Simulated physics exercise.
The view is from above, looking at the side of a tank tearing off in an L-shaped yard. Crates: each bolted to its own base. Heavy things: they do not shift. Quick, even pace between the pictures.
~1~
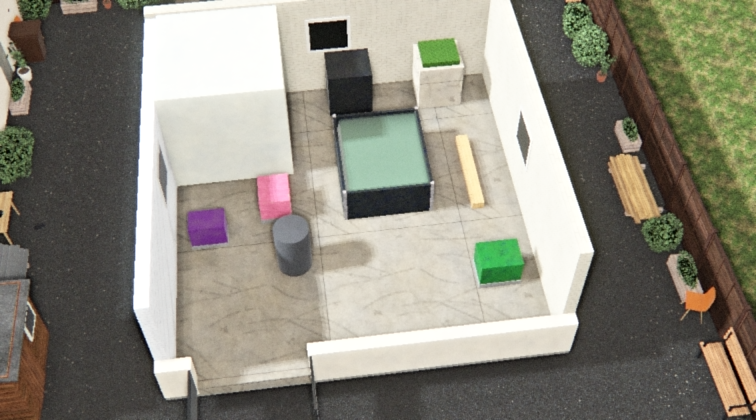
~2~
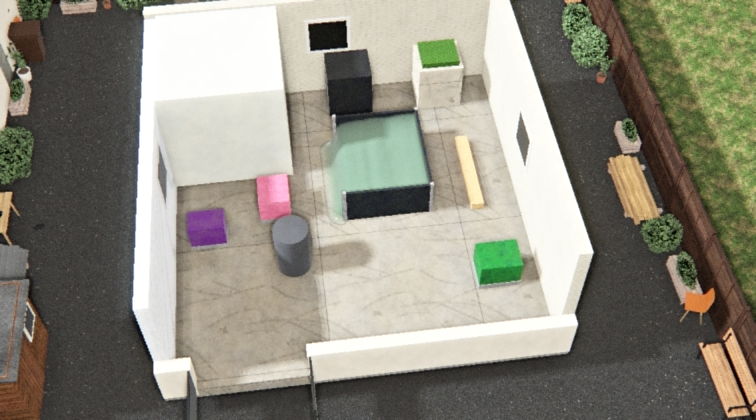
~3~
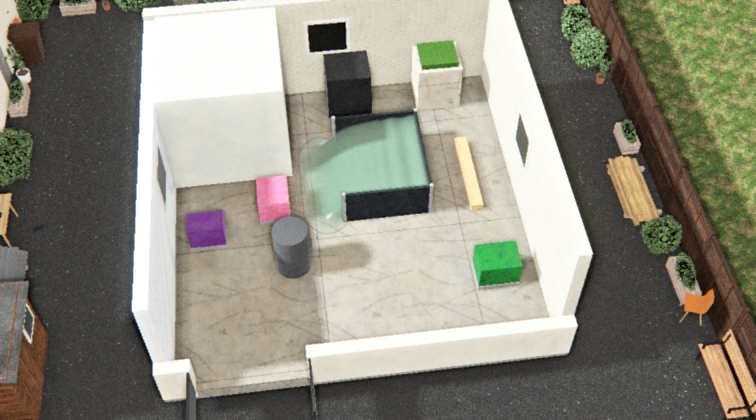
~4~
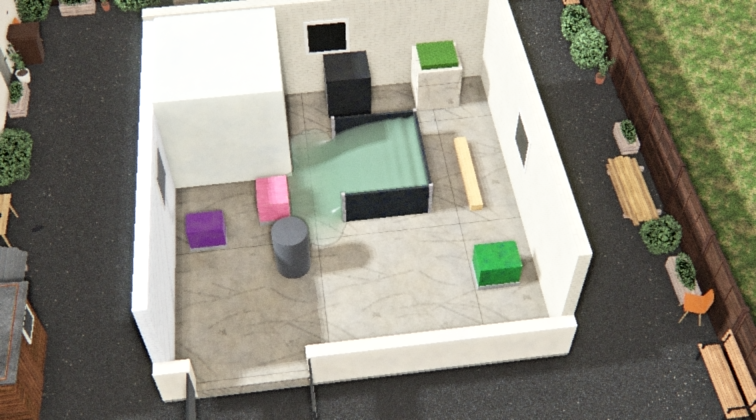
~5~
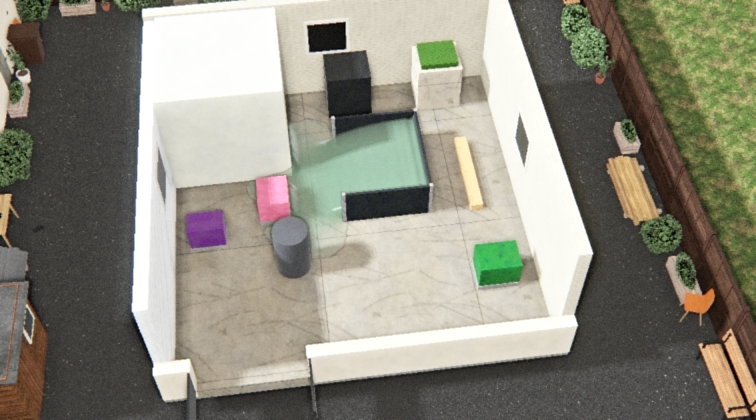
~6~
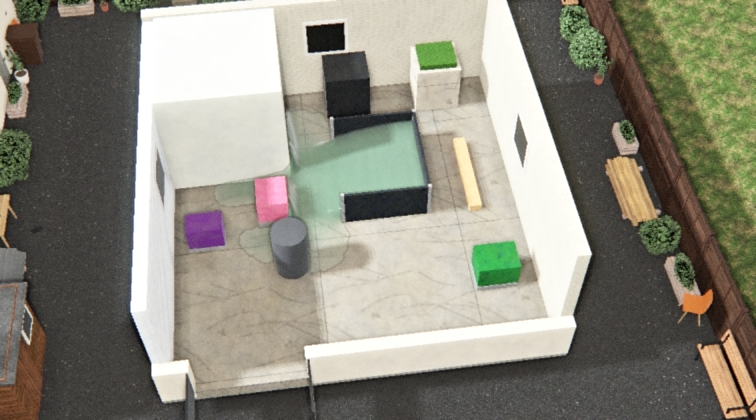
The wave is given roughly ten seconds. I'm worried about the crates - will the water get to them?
As I see it, green crate: Spared. Pink crate: Reached. Purple crate: Reached.
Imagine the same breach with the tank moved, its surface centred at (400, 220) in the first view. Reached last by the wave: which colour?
That would be the green one.
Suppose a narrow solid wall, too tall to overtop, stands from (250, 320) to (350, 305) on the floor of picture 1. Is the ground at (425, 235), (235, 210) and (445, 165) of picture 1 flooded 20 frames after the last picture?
Outcome by spot, in order - unwatered, watered, unwatered.
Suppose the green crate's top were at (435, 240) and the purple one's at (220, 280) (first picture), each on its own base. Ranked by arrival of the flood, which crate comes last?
Answer: The one in green.
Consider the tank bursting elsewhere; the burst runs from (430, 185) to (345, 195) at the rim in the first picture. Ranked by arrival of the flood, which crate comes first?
My pick is the green-painted one.
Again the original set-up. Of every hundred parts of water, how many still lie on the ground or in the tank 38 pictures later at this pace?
That works out to about 88 percent.
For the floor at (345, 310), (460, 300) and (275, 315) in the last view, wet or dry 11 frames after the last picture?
Result by point, in sequence: Waterlogged, then unwetted, then unwetted.
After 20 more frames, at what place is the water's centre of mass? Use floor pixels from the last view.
The water's centre sits above (304, 207).
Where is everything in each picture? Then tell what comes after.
Still water in the water tank at (382, 152), in the first picture.
Water pours out at (341, 173) and has run to (344, 222), in the second picture.
The front is at (324, 230), out from the gap at (341, 175), in the third picture.
The front is at (309, 132), out from the gap at (340, 176), in the fourth picture.
The front is at a hidden place, out from the gap at (341, 176), in the fifth picture.
The front is at (220, 187), out from the gap at (339, 177), in the sixth picture.
A moment on, water covers 25 % of the floor; the green crate not reached, the pink crate water round its plinth, the purple crate water round its plinth.
Next, water covers 40 % of the floor; the green crate not reached, the pink crate water round its plinth, the purple crate water round its plinth.
Then, water covers 60 % of the floor; the green crate water round its plinth, the pink crate water round its plinth, the purple crate water round its plinth.
Later, water covers 85 % of the floor; the green crate water round its plinth, the pink crate water round its plinth, the purple crate water round its plinth.
In the end, water covers 95 % of the floor; the green crate stayed above the water, the pink crate was topped, the purple crate was topped.
